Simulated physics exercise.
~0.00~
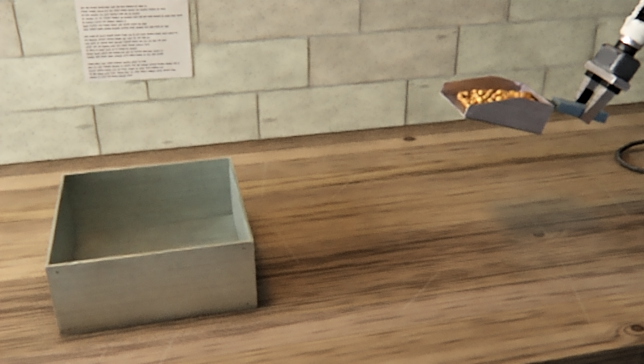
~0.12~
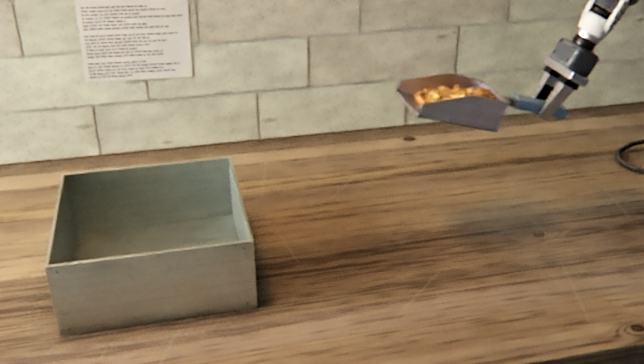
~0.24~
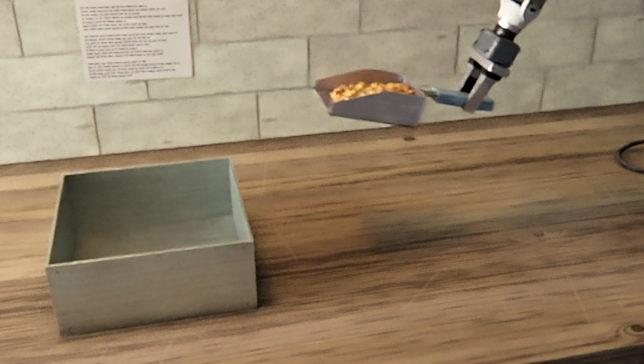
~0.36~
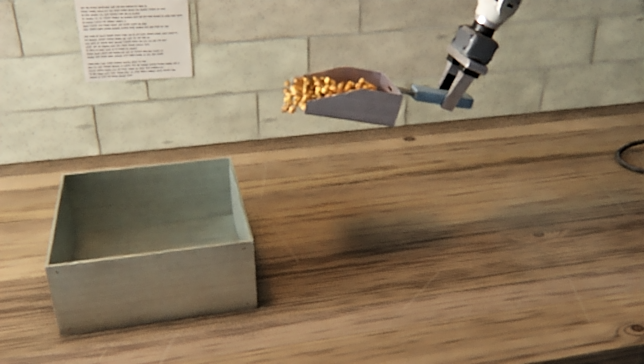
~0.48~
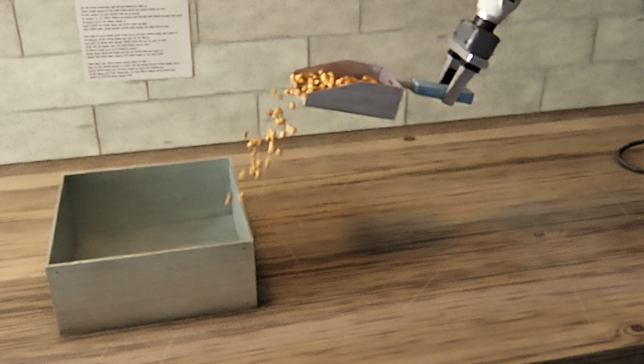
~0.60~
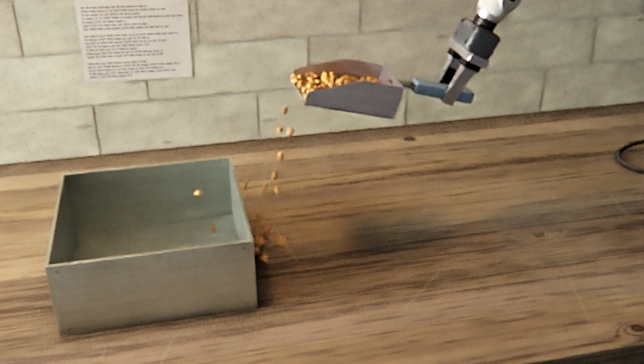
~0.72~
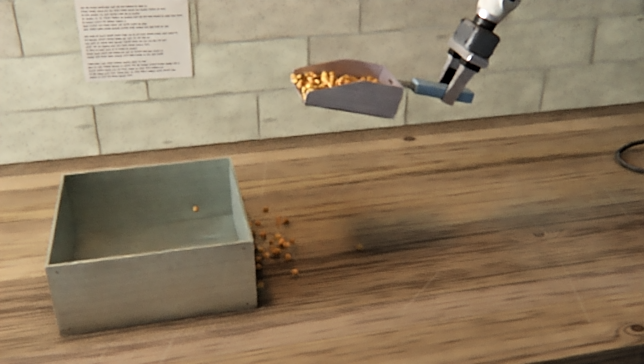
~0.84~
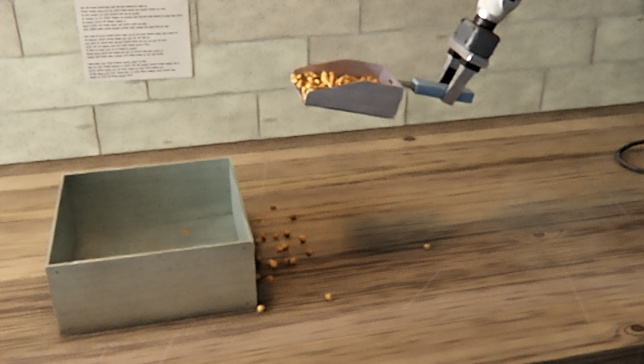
Robotic gripper moving a loaded scoop left, spilling some golden pieces mostly beside an open box and keeping most aboard.
